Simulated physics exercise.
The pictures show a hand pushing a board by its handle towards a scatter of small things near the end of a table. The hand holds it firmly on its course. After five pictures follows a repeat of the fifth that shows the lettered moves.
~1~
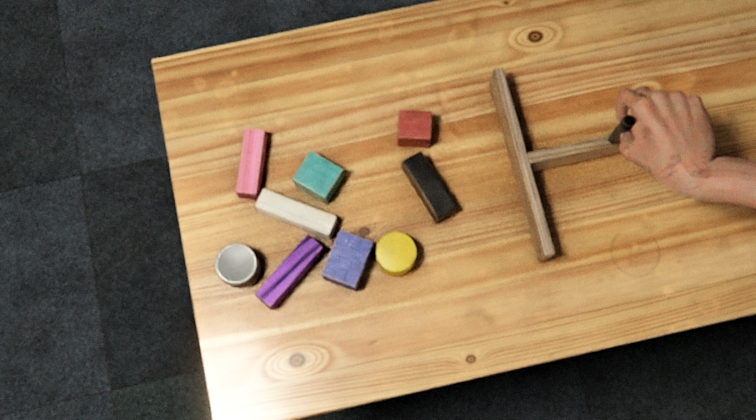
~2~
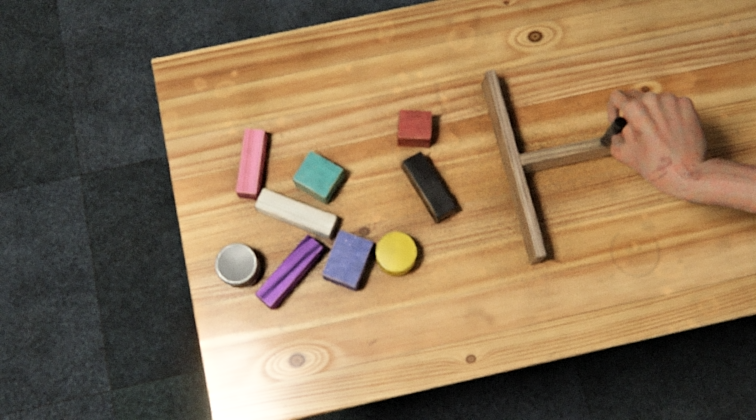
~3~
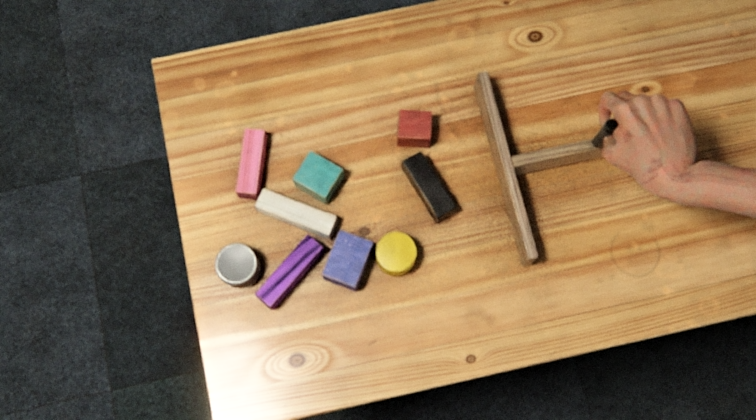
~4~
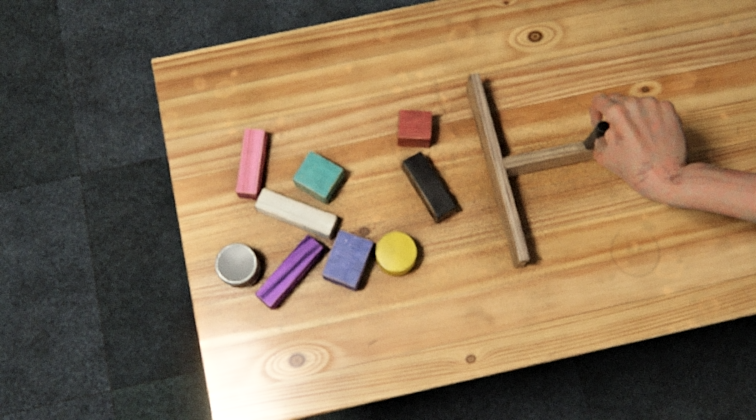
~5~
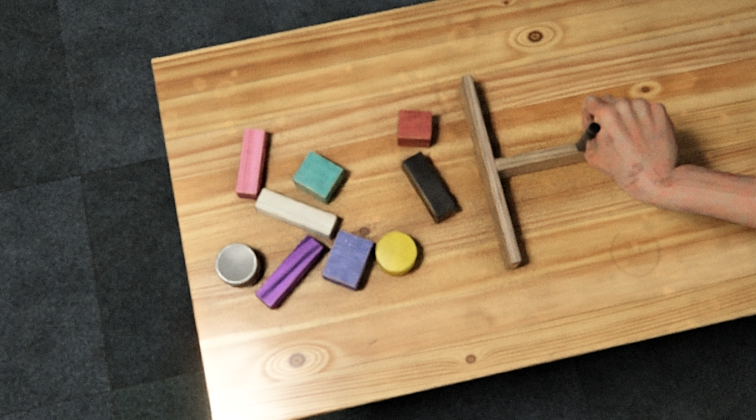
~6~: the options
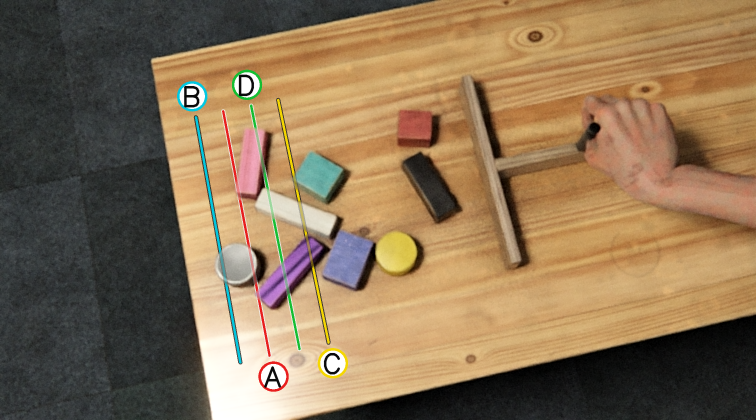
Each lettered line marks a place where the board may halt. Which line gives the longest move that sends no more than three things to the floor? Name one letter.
It can go as far as A.
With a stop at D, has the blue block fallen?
No.
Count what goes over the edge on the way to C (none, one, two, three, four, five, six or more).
The count is none.
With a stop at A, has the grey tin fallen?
Yes.
On the marked copy, A at (246, 229); B at (217, 235); C at (302, 217); D at (274, 223).
Taking A. A third of the way, board (403, 185); yellow tin (392, 255); red block (368, 140).
Two thirds of the way, board (314, 204); white stick (247, 218); pink stick (239, 159).
When it is over, board (245, 219); white stick over the edge; grey tin over the edge; two fallen.
As for the rest, B drops four; C is within the limit but short; D is within the limit but short.
